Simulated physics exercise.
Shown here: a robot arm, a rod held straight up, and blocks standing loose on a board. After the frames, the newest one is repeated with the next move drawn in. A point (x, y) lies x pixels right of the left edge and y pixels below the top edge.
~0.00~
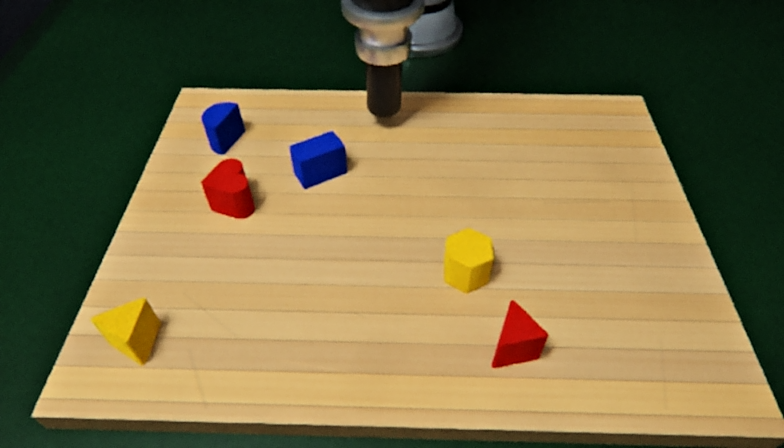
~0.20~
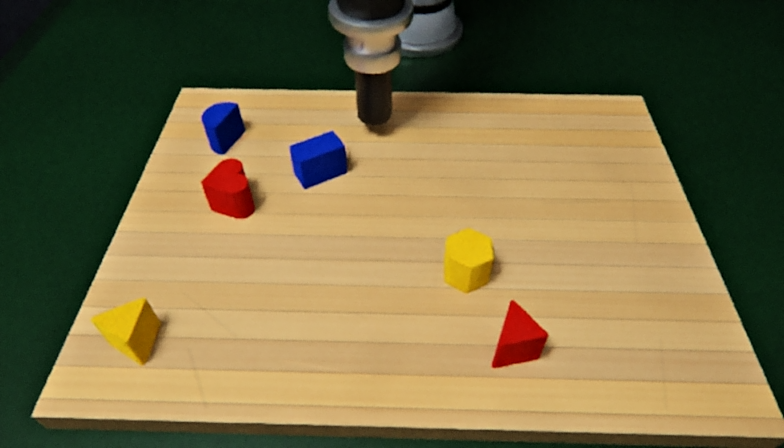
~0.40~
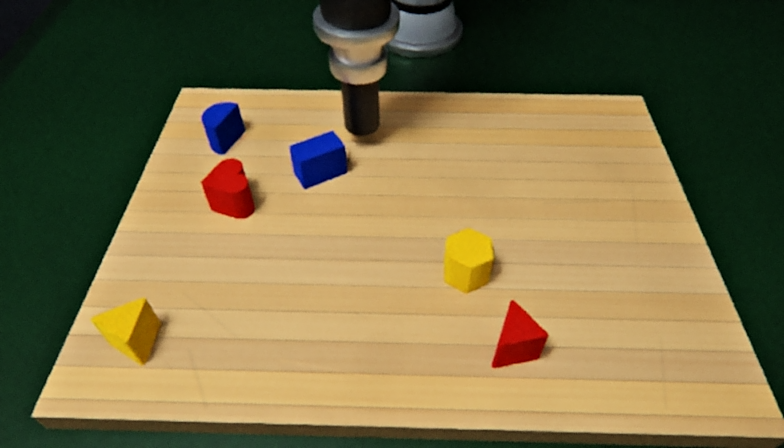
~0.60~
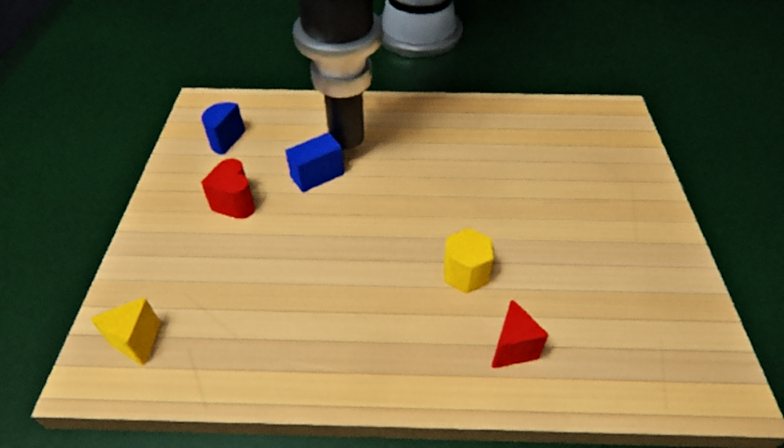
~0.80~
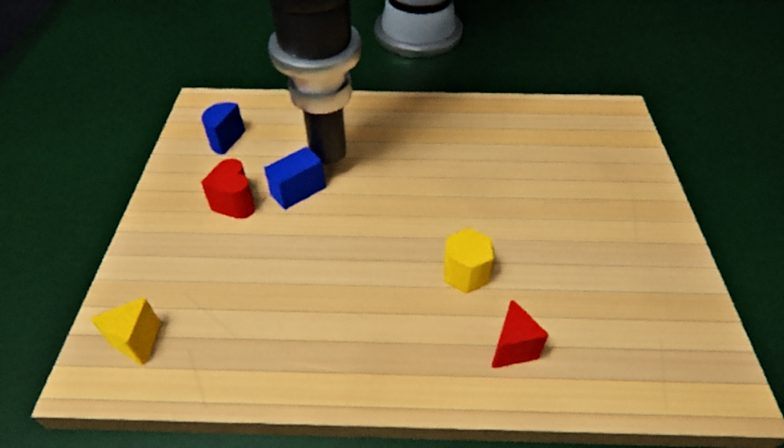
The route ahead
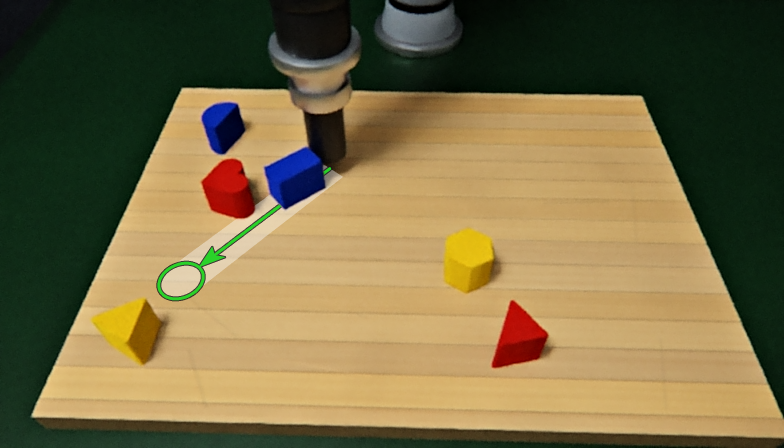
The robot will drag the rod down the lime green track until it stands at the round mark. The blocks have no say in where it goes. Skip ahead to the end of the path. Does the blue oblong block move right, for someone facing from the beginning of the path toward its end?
The answer is no.
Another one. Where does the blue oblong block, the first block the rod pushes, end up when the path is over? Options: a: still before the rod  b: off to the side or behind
My answer is option a.
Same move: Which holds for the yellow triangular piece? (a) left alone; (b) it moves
Answer: B.
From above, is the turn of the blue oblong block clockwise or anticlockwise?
Seen from above, counterclockwise.
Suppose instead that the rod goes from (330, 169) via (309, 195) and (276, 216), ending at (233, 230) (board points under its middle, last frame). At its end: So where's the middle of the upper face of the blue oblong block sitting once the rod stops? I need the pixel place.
It ends at (186, 233).
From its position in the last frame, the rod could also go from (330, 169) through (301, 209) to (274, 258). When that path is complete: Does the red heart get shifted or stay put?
My prediction: It moves.
Path on the board, in a line from (330, 169) to (181, 281).
The first path, step by step. One third of the way, rod at (282, 187); red heart at (220, 179), turned 25° clockwise; blue oblong block at (245, 201).
Two thirds of the way, rod at (231, 225); red heart at (216, 180), turned 45° clockwise; blue oblong block at (190, 245), turned 20° anticlockwise.
At the end, rod at (174, 267); yellow triangular piece at (100, 340), turned 30° clockwise; red heart at (216, 180), turned 45° clockwise; blue oblong block at (137, 298), turned 45° anticlockwise.
